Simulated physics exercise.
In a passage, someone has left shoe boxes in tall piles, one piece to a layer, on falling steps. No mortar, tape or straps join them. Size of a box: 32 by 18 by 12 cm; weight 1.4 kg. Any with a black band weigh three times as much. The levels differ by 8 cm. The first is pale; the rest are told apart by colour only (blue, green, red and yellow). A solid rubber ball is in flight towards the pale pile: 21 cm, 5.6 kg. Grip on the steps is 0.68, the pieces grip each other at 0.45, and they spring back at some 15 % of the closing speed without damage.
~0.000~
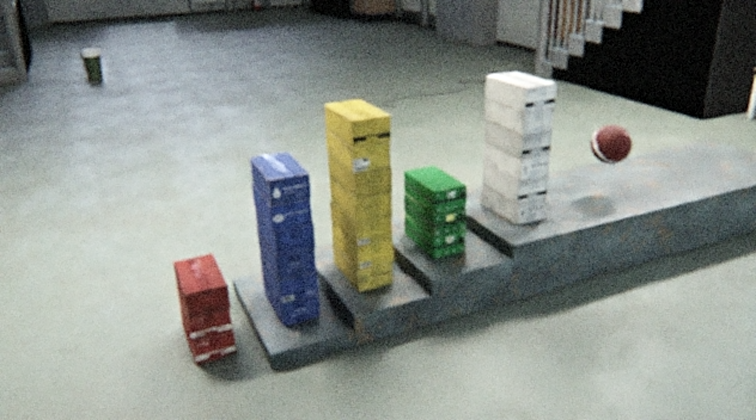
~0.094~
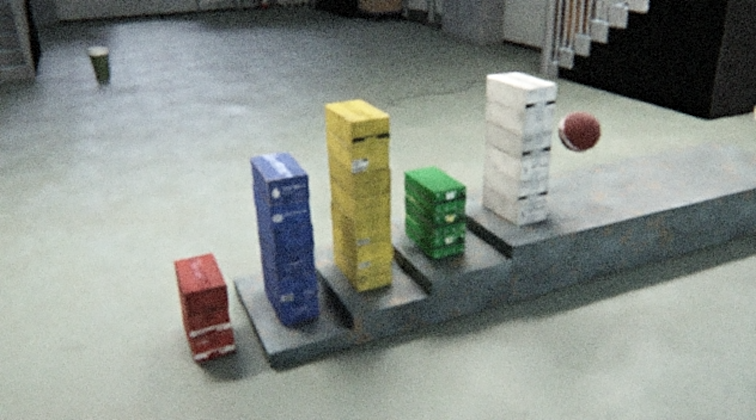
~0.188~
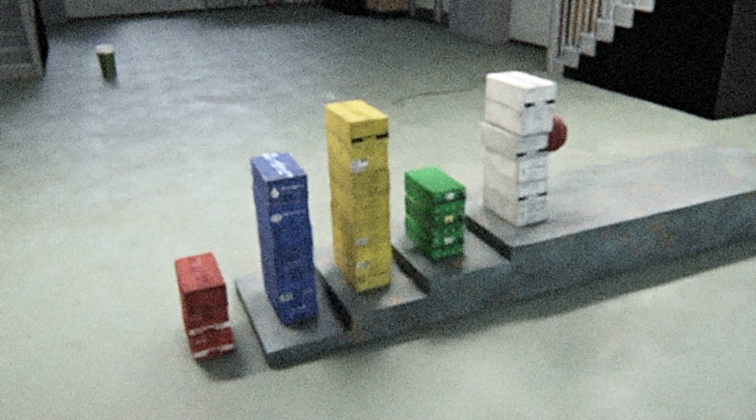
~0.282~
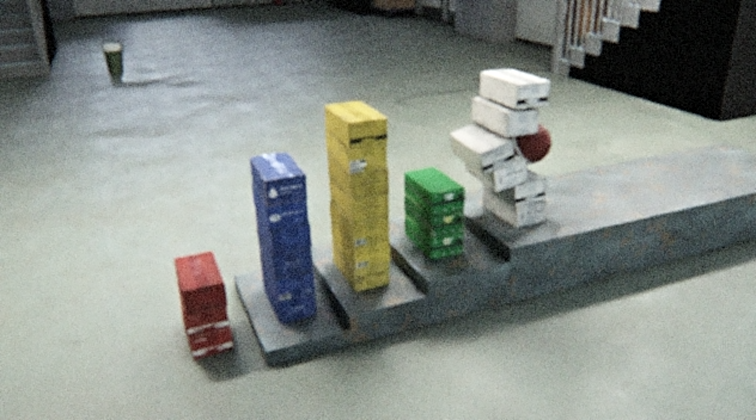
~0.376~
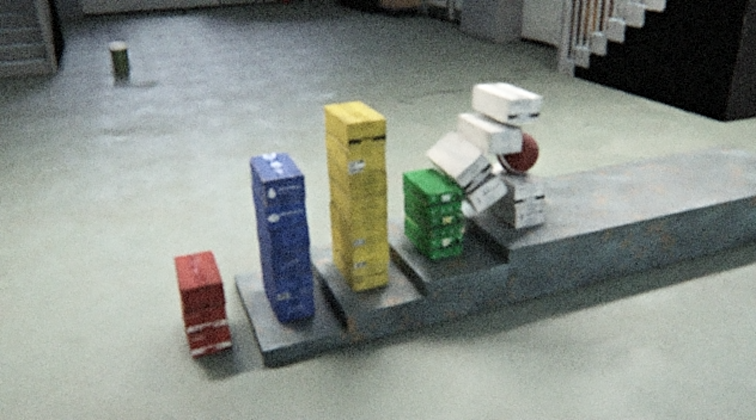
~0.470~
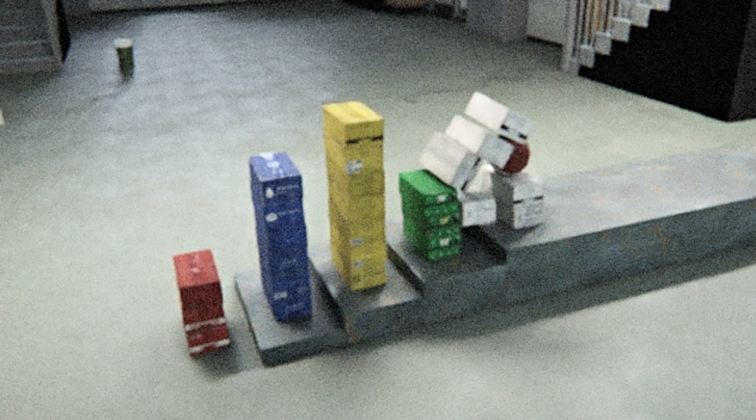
A dark red ball flies leftward through the air, seen from above and to one side in a grey-floored hall with stairs behind. It strikes a tall white stack of boxes on the highest level of a grey stepped platform, with green, yellow and blue stacks leftward and a short red one at the left. White boxes buckle and lean left against the green stack, which shifts slightly, while the camera drifts a little.
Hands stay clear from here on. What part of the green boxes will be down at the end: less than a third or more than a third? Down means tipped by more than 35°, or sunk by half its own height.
Ending down: Less than a third.
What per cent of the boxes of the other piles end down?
Roughly 0 per cent of them.
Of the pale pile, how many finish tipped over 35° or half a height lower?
The count is 4.
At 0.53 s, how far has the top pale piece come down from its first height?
About 10 cm.
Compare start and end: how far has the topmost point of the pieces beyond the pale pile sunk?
Some 0 cm lower.
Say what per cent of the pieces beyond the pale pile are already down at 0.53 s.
0 per cent by then.
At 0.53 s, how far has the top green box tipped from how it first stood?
Some 0°.
After 0.53 s, 4 of the pale pile down; none of the 3 green boxes down (0 of 19 in all colours); top green box shifted 25 mm.
After 1.40 s, 4 of the pale pile down; none of the 3 green boxes down (0 of 19 in all colours); top green box shifted 36 mm.
At rest (2.0 s), 4 of the pale pile down; none of the 3 green boxes down (0 of 19 in all colours); top green box shifted 36 mm; top blue box unmoved. That is 0 per cent. As the last picture would show them, middles, top green box near (424, 192), top blue box near (275, 177).
